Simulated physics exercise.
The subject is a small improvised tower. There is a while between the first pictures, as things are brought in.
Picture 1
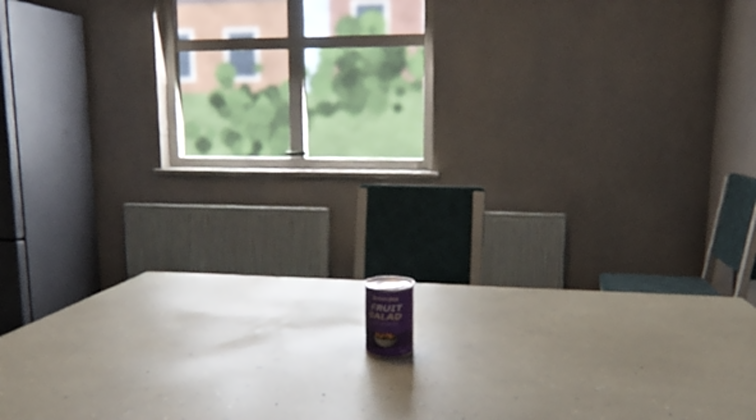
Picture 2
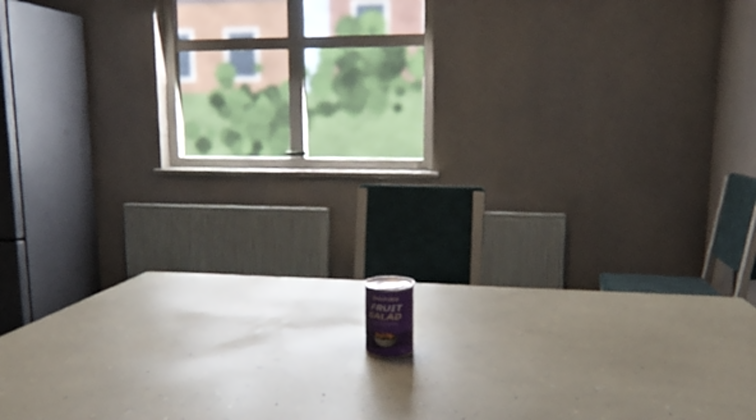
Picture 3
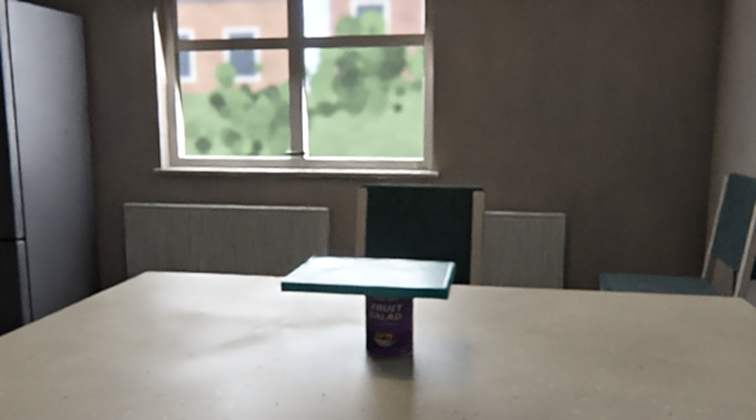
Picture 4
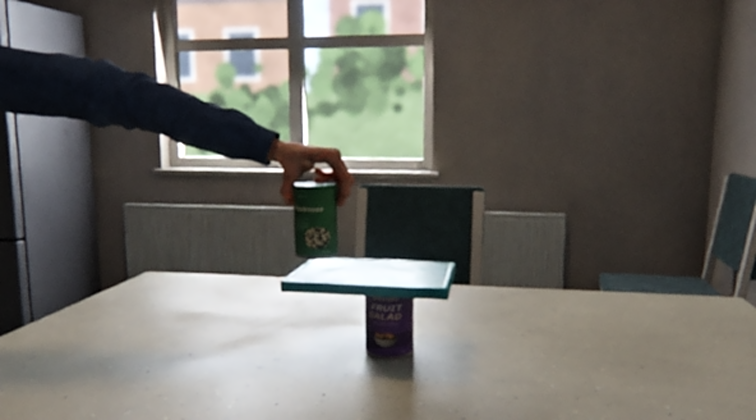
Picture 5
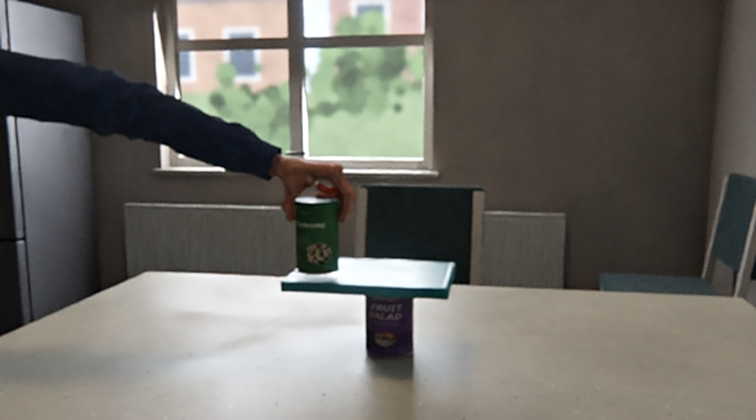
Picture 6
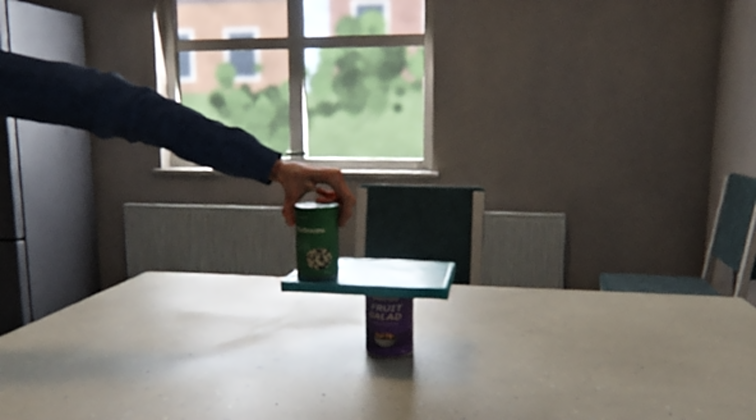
In this clip, a purple fruit salad tin stands on a table, a flat teal board appears on top of it, and a hand reaches in from the left and lowers a green tin onto the board's left end.
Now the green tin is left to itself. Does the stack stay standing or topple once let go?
Most likely something will tip or drop.
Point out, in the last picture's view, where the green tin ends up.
Around (269, 324).
Then, 0.30 s on from there, green tin now fallen; turquoise lid turned 43° from how it was put.
Then, 0.40 s on from there, turquoise lid turned 69° from how it was put.
Then, 0.50 s on from there, turquoise lid turned 73° from how it was put.
Then, 0.90 s on from there, turquoise lid turned 52° from how it was put.
In the end, fallen, green tin; toppled in the stack, turquoise lid; purple tin unmoved. At the end, from the last picture's camera, green tin near (269, 324). The stack gives way.
